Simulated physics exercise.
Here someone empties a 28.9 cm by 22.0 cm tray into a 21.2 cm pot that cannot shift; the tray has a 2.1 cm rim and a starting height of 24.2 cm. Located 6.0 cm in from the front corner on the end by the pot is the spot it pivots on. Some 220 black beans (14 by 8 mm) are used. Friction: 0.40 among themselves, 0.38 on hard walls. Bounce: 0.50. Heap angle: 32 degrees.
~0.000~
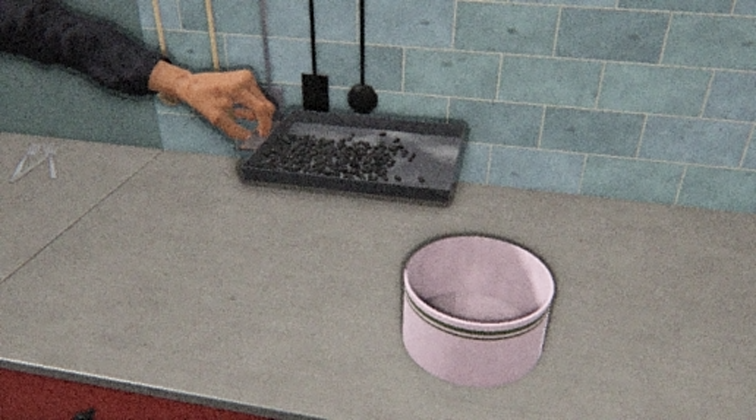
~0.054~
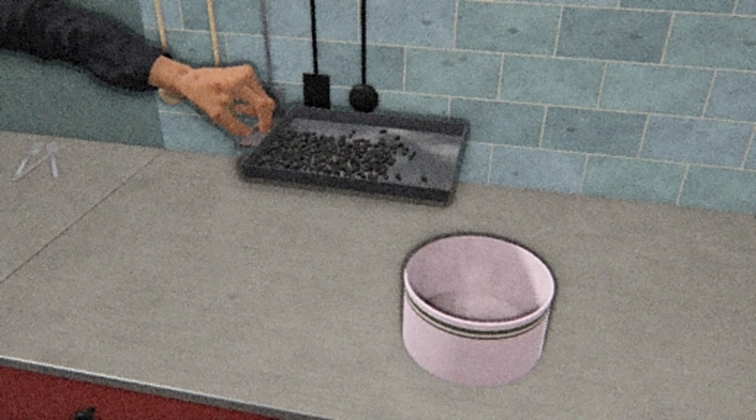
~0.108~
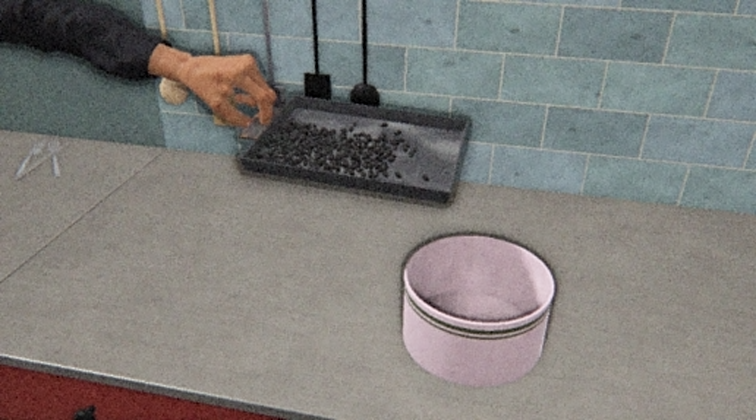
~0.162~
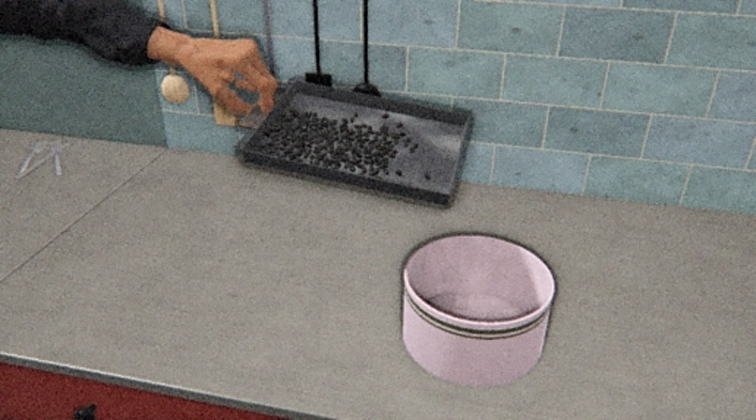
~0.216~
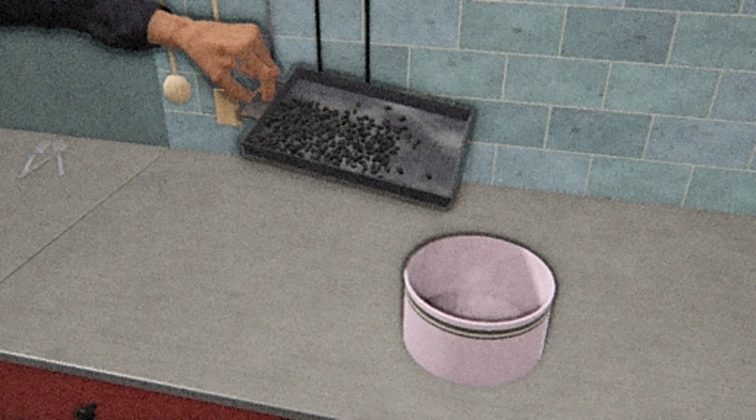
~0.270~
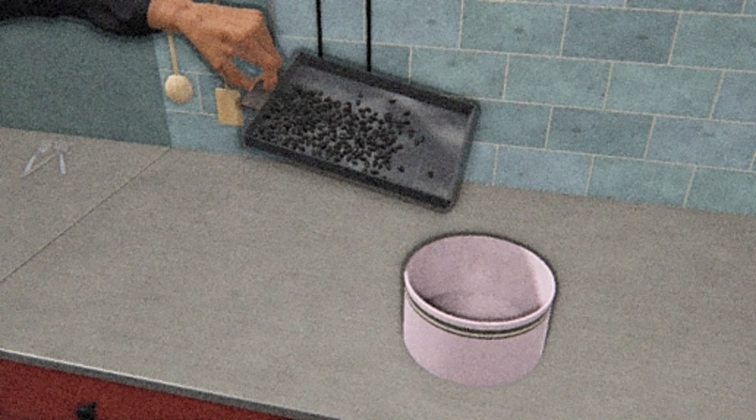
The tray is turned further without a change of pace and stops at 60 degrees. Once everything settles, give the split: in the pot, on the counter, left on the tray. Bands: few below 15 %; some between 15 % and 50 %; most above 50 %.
Pot: Most; counter: Few; left on the tray: Some.
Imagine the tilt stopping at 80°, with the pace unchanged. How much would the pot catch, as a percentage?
90 %.
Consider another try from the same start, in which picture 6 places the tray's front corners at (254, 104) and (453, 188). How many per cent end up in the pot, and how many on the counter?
Split: Pot = 40, counter = 15.
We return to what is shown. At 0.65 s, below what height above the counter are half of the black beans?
I'd say near 30 cm.
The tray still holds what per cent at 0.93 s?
I'd put it at roughly 75 per cent.
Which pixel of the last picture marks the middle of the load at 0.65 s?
Estimated load position: Around (387, 152).
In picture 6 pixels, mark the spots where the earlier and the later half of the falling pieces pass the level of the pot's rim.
At roughly (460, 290) first, later on at (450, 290).
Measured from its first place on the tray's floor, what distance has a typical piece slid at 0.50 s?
About 3 cm.
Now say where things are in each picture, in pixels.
Tray tilt 0 degrees, front corners at (244, 166) and (447, 189); middle of the pieces at (328, 160); pot at (478, 276), in the first frame.
Tray tilt 1 degrees, front corners at (245, 163) and (447, 189); middle of the pieces at (328, 157), in the second frame.
Tray tilt 4 degrees, front corners at (245, 157) and (448, 190), lowest corner right front; middle of the pieces at (329, 152), in the third frame.
Tray tilt 9 degrees, front corners at (245, 149) and (448, 193), lowest corner right front; middle of the pieces at (329, 144), in the fourth frame.
Tray tilt 14 degrees, front corners at (246, 141) and (449, 195), lowest corner right front; middle of the pieces at (331, 137), in the fifth frame.
Tray tilt 19 degrees, front corners at (247, 133) and (449, 198), lowest corner right front; middle of the pieces at (332, 130); pot at (479, 275). Its pace works out near 90 degrees a second, in the sixth frame.
After 0.50 s, tilt 40 degrees; the tray holds 100 %, the pot 0 %.
After 0.65 s, tilt 53 degrees; the tray holds 100 %, the pot 0 %.
Then, at 0.93 s, tilt 60 degrees; the tray holds 75 %, the pot 10 %.
At rest (2.4 s), pot 60 %, counter 0 %, tray 40 %.
